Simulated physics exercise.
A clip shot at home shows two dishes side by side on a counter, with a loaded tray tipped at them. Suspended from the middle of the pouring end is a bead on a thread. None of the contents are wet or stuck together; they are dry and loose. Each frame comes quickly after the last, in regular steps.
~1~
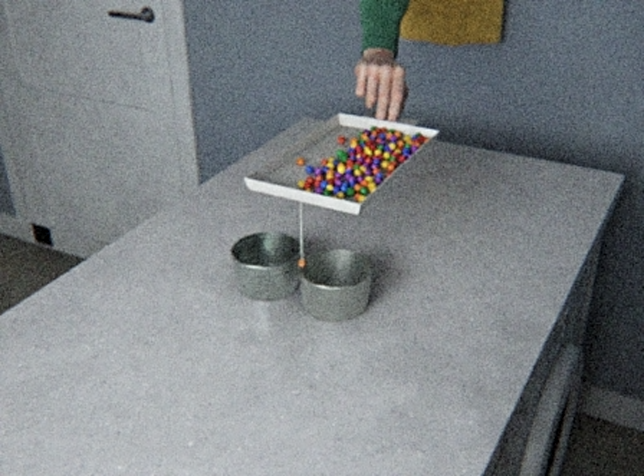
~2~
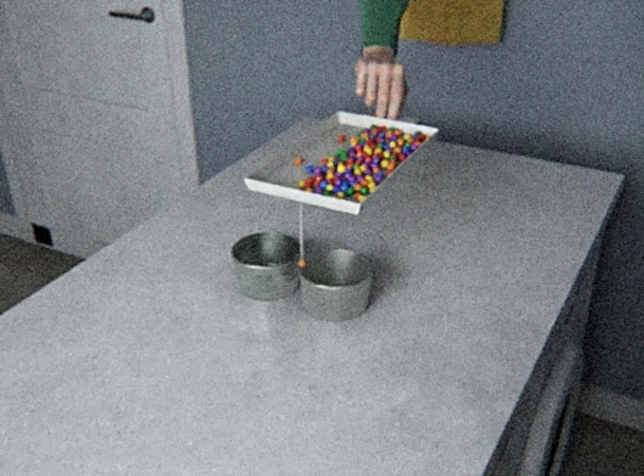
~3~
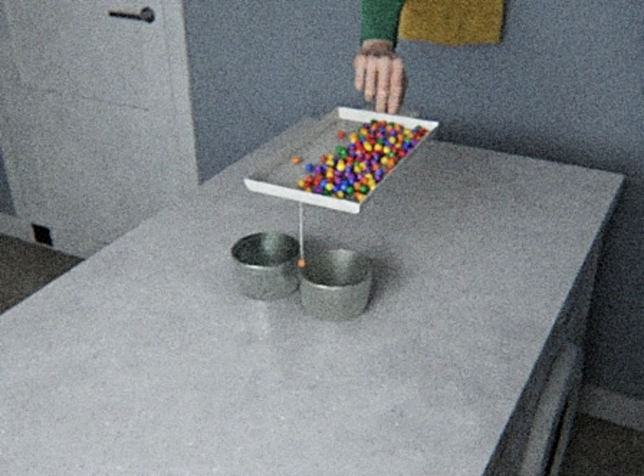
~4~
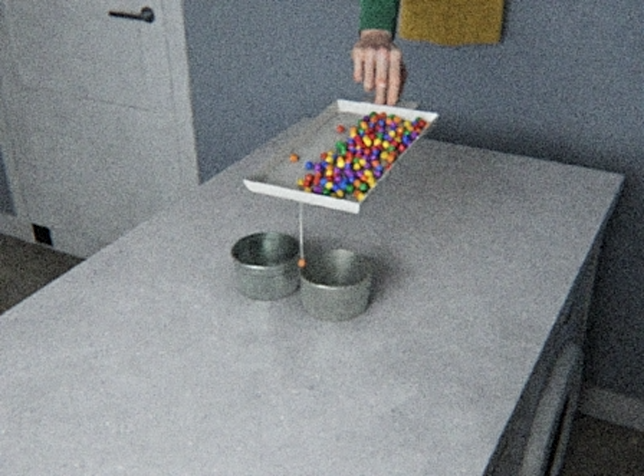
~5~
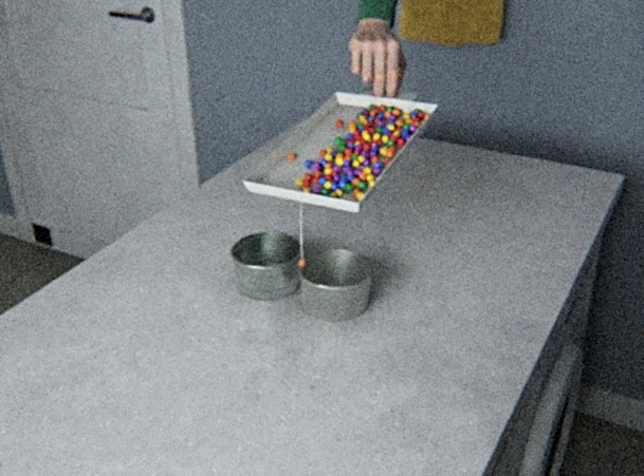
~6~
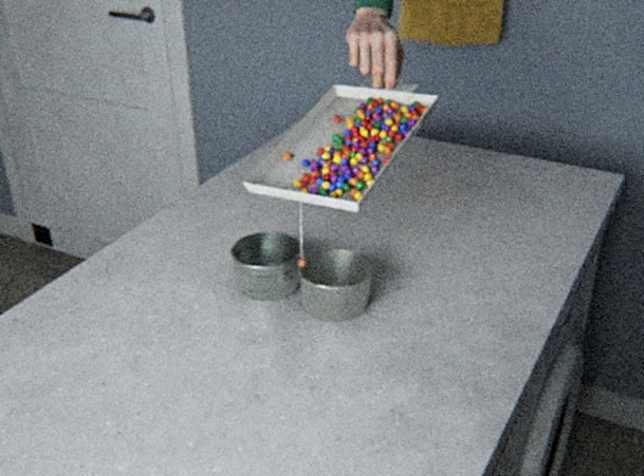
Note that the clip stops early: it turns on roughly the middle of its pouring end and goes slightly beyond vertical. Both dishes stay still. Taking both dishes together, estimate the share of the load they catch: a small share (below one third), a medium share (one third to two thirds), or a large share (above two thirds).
They catch a small share of it.
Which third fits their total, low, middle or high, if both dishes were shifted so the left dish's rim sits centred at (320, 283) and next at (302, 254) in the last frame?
Under a third, then less than a third.
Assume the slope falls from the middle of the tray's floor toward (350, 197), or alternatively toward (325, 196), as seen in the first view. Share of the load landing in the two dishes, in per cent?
The first comes to 0 %, while the second comes to 0 %.
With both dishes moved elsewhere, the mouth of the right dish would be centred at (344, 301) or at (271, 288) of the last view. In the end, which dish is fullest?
The one on the left side, and then the one on the right side.
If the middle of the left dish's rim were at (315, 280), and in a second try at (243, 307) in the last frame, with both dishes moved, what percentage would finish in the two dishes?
10 per cent the first time, 0 per cent the second time.
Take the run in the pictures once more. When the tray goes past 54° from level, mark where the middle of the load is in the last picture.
I'd mark the middle close to (291, 178).
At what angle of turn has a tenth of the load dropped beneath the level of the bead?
Close to 70 degrees, I reckon.
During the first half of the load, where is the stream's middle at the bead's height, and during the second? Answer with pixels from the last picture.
Earlier half at (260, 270), later half at (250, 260).
Soon after the last picture, tray tipped steeply; nearly all on the tray; a small part outside both; a stray few in the air.
A little later, tray tipped right over; a small part on the tray; most outside both; a small part in the air.
Later still, tray tipped past a quarter turn; all outside both.
At rest, tray tipped past a quarter turn; none in the right dish; none in the left dish; all outside both.
